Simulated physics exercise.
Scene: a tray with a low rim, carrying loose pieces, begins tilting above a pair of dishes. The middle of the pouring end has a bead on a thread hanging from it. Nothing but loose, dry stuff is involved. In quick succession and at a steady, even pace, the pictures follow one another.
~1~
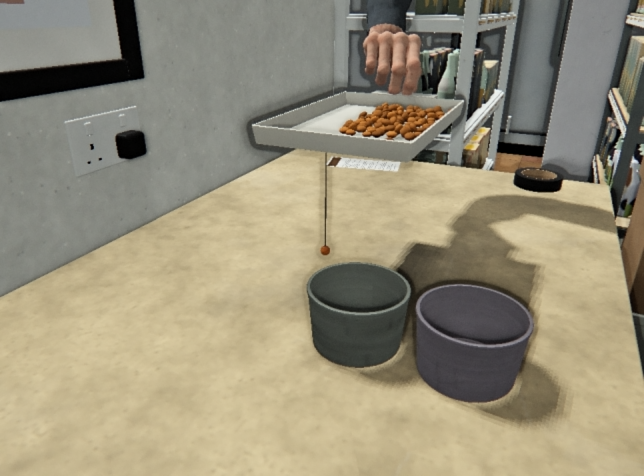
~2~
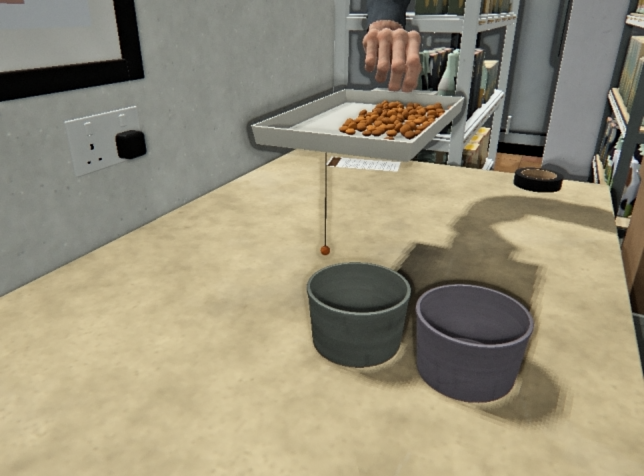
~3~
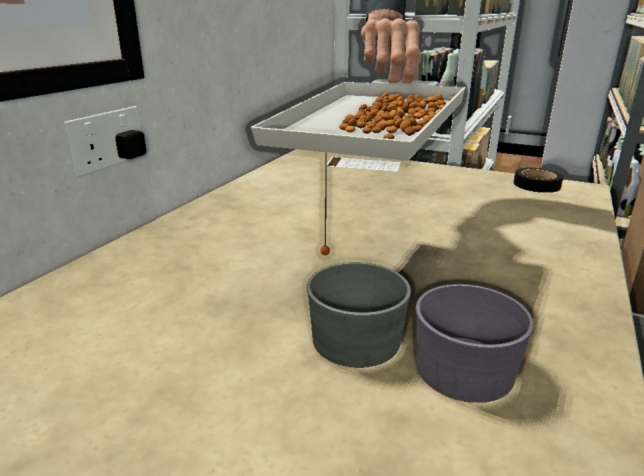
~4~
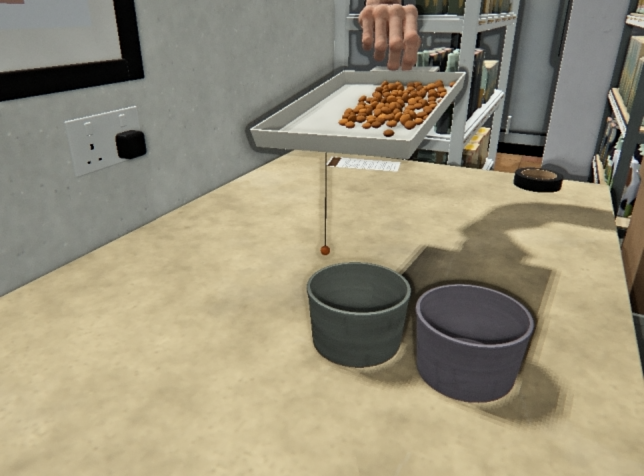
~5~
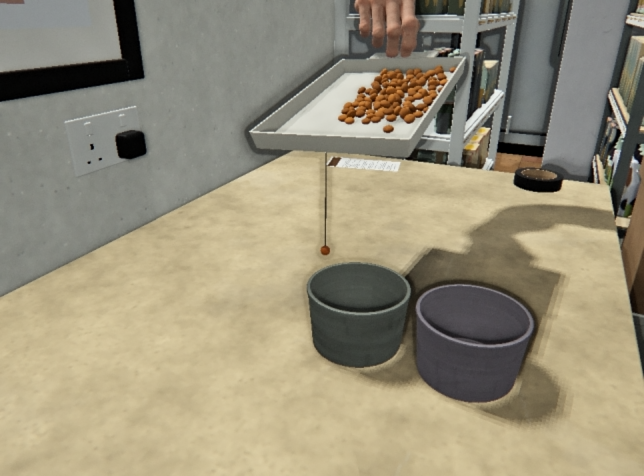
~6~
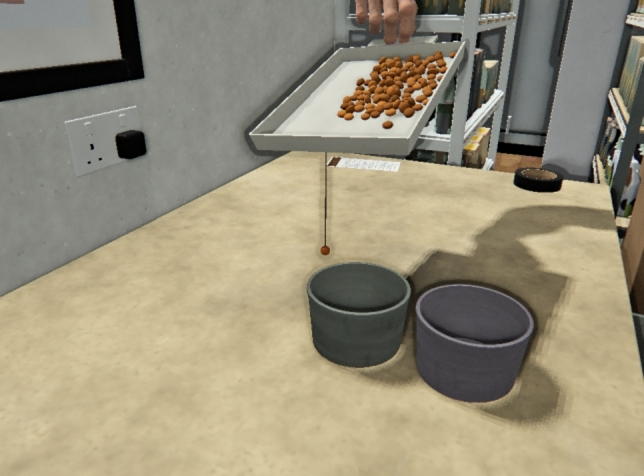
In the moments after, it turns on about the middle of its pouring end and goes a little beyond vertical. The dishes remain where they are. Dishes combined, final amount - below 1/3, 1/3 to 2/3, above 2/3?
Below 1/3.
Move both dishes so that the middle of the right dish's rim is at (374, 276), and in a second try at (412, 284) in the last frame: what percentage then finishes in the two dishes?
Roughly 60 % and 30 %.
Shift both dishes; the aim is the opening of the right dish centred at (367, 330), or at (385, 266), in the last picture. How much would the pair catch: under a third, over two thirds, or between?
First: Less than a third; second: Under a third.
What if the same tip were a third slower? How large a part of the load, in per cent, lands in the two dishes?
It would be close to 0 per cent.
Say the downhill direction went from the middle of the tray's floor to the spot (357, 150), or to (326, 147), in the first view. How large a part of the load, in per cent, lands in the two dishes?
70 % and 40 %, roughly.
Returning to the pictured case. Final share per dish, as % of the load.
Left dish: 10; right dish: 0 percent.
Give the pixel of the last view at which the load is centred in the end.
Near pixel (246, 330).
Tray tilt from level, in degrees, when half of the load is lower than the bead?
Roughly 95°.
Soon, tray tipped steeply; most on the tray; a stray few outside both; about a quarter in the air.
A while on, tray tipped past a quarter turn; about a third on the tray; a stray few in the left dish; about half outside both; a small part in the air.
Towards the end, tray tipped past a quarter turn; a small part in the left dish; nearly all outside both.
Finally, tray tipped past a quarter turn; none in the right dish; a small part in the left dish; nearly all outside both.
